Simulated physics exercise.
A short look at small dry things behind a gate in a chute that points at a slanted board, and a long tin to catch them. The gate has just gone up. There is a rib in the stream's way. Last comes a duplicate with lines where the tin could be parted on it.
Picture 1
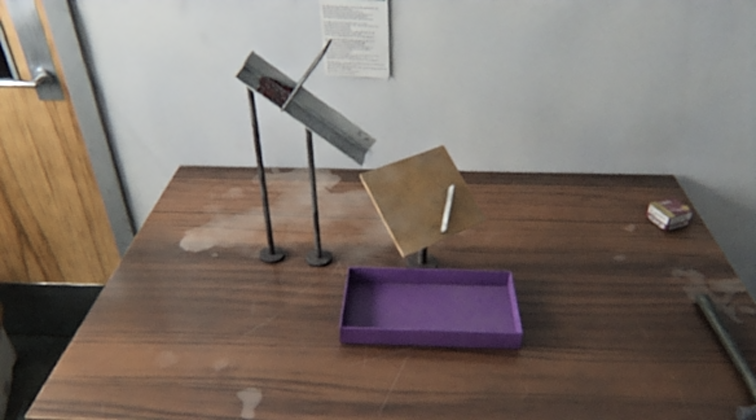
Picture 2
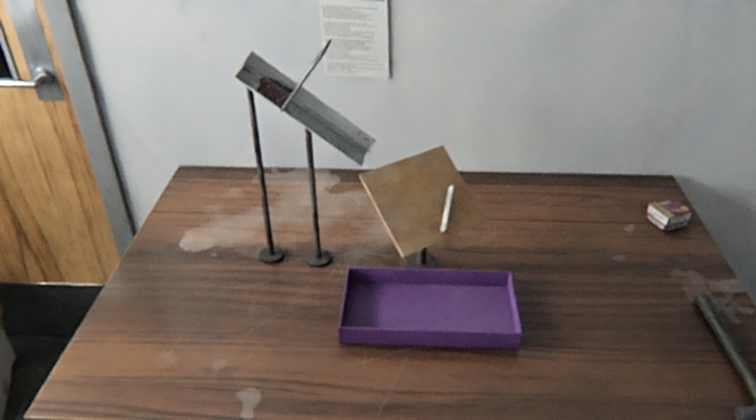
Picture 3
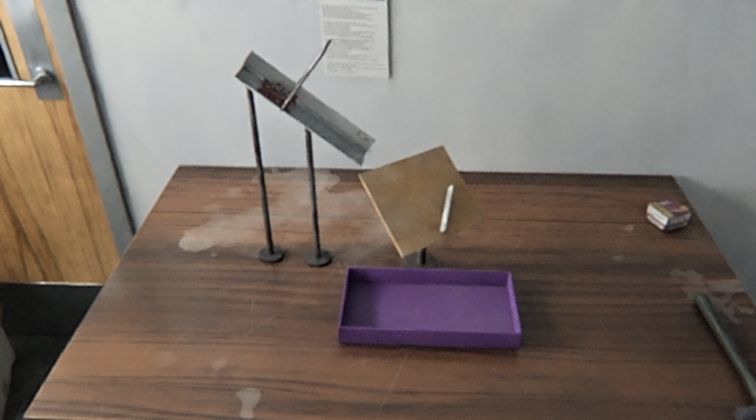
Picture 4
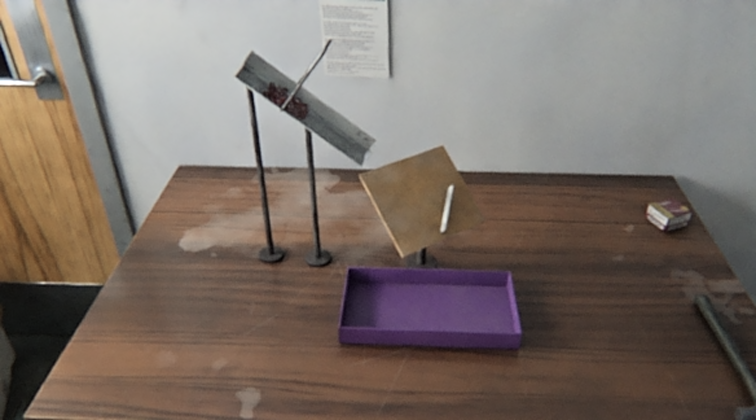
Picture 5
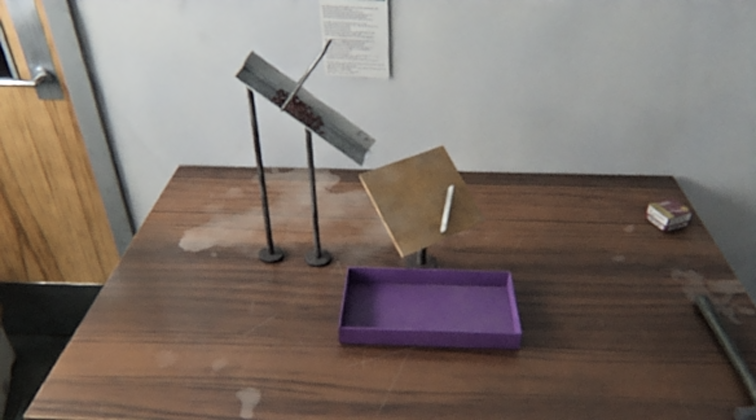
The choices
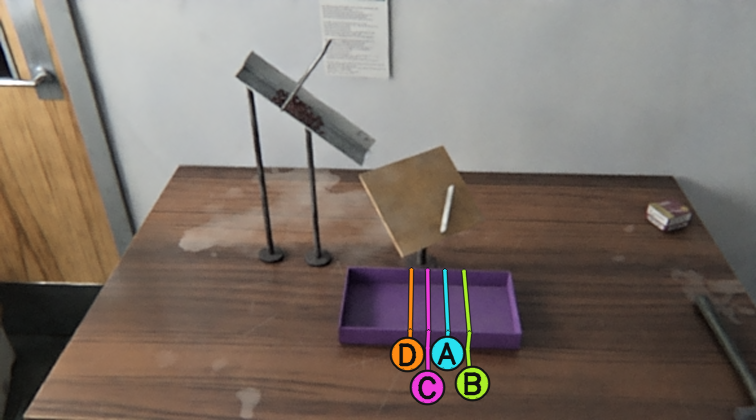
At first, a clump of small dark red beans sits high in a sloping grey chute on two stands, above a tilted board and an empty purple tray. The beans then slide a short way down the chute to the right, passing the thin rod across it and spreading out slightly.
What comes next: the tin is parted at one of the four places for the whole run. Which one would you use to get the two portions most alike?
A.
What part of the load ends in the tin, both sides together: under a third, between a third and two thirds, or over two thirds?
Over two thirds.
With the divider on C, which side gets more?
Right.
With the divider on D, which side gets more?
Right.
On the marked copy, line A crosses the front rim at (447, 331); line B crosses the front rim at (469, 332); line C crosses the front rim at (428, 330); line D crosses the front rim at (410, 330).
With A, of what is caught, about a third on the left of the divider, about two thirds on the right.
With B, of what is caught, nearly all on the left of the divider, a small part on the right.
With C, of what is caught, a stray few on the left of the divider, nearly all on the right.
With D, of what is caught, none on the left of the divider, all on the right.
